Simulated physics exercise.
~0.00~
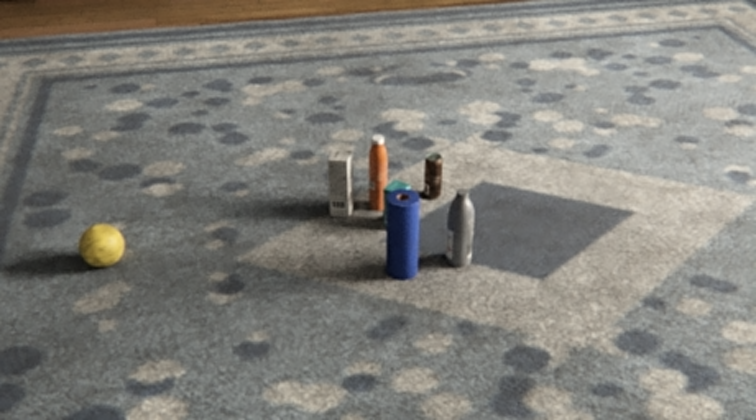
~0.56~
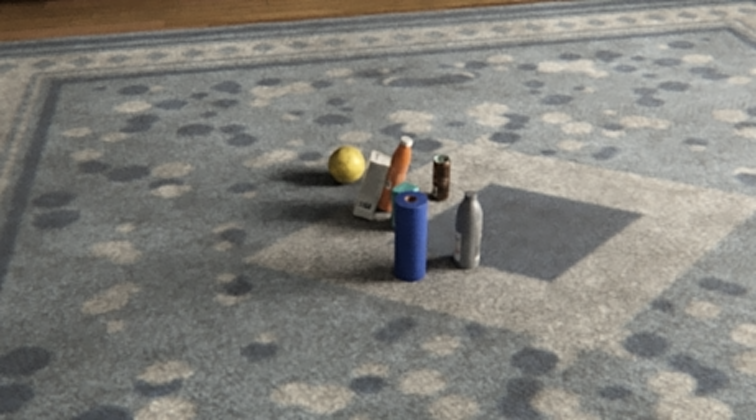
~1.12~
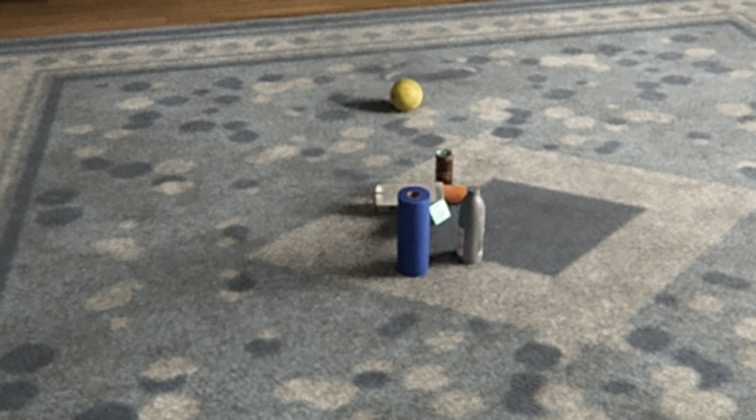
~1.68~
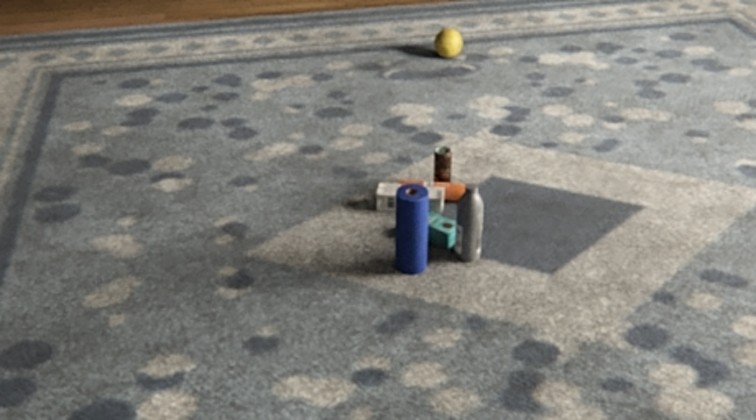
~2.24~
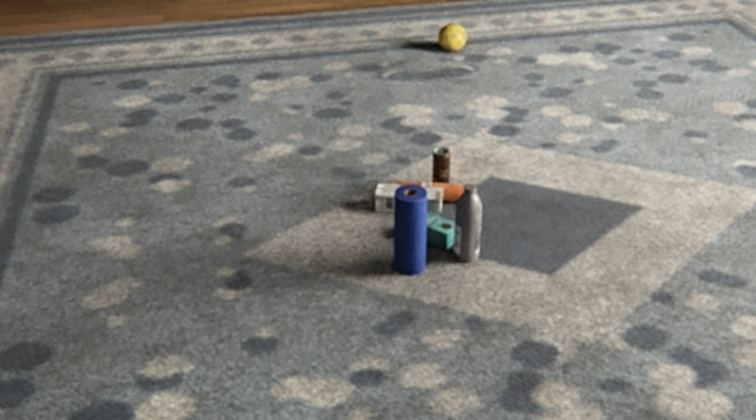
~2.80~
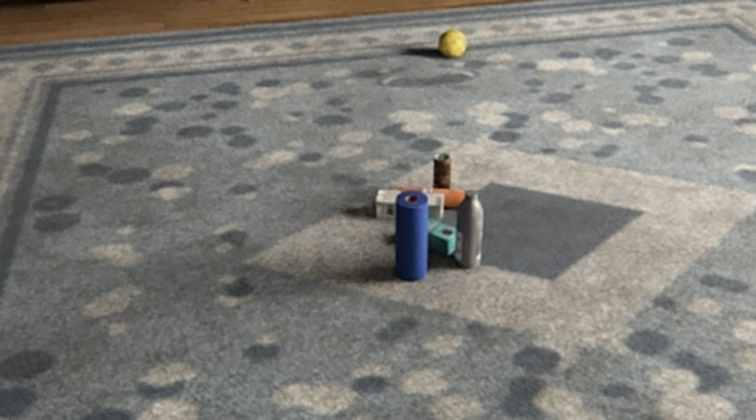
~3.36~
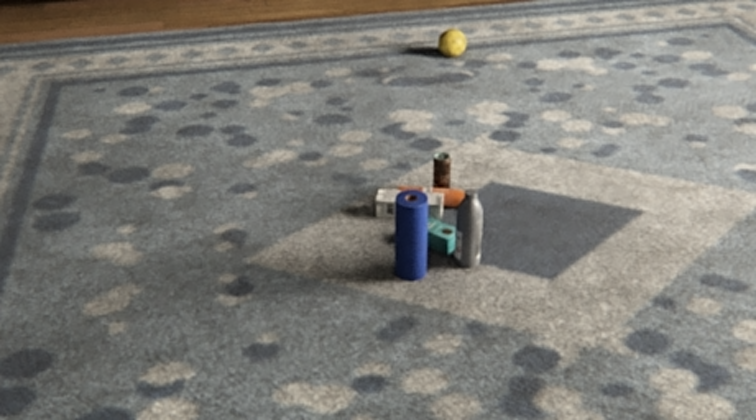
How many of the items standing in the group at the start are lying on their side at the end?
Three of them are lying on their side, namely the white carton, the orange bottle and the turquoise carton.
